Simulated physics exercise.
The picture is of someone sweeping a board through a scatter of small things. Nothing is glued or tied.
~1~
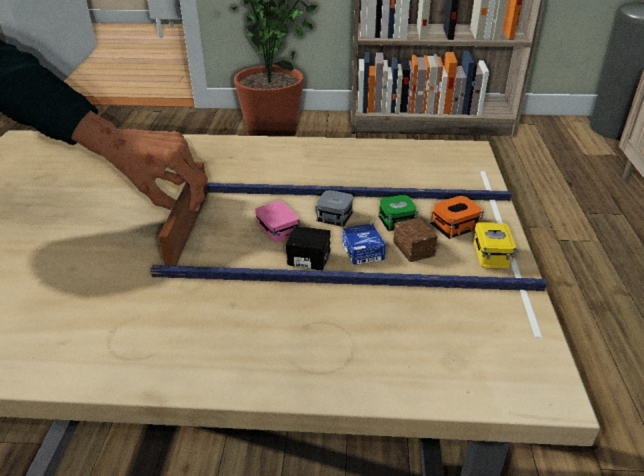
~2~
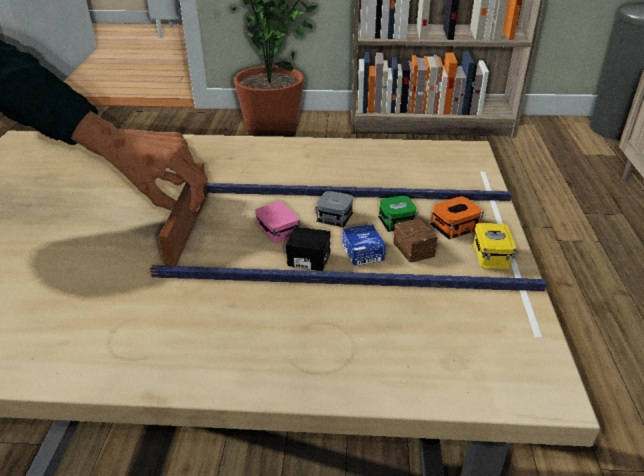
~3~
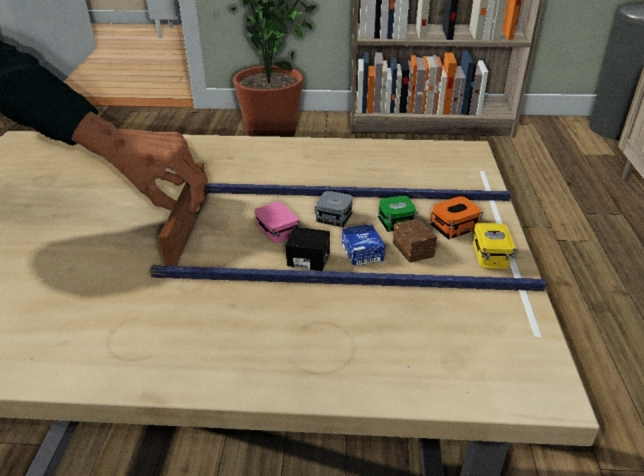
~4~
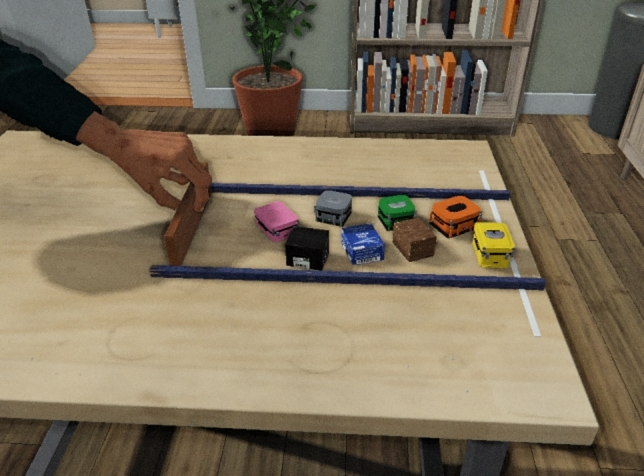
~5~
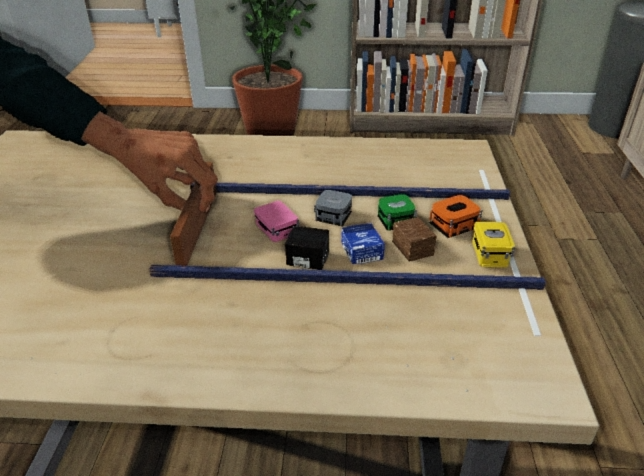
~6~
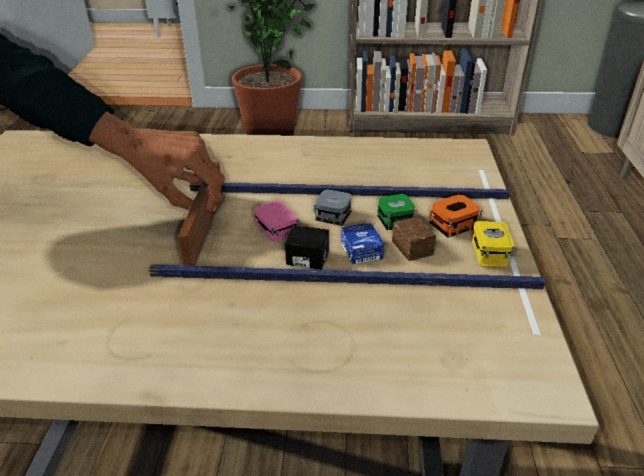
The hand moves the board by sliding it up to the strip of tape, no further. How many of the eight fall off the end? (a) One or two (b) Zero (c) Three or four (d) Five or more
The answer is d.
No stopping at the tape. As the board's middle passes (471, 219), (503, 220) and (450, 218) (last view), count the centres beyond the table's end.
Place by place: 3, 5 and 3.
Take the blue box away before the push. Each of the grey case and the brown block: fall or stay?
The grey case stays up top while the brown block ends up below.
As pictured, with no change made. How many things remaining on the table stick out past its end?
It totals 3.
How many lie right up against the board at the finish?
It's touching 3 at the end.
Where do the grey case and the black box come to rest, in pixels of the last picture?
(514, 210) and (534, 254).
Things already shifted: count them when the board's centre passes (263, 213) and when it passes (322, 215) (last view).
Counts: 1 and 4.
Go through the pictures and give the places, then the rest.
In the first picture, yellow case (493, 246); orange case (456, 217); brown block (415, 240); board (186, 212); tape (505, 238).
In the second picture, orange case (456, 218); pink case (277, 223).
In the third picture, brown block (414, 240); green case (397, 214).
In the fourth picture, yellow case (492, 246); black box (308, 248).
In the fifth picture, orange case (455, 216); board (196, 212).
In the sixth picture, yellow case (492, 245); orange case (455, 216); brown block (414, 239); board (203, 212); tape (504, 237).
Soon after, none off yet; yellow case at rest near (492, 245); orange case at rest near (455, 216); brown block at rest near (414, 239).
After that, none off yet; yellow case displaced about its own width near (534, 245); orange case displaced about its own width near (488, 212); brown block displaced well along near (495, 237).
In the end, the number that fall off is five or more; gone, blue box, green case, brown block, orange case and yellow case.
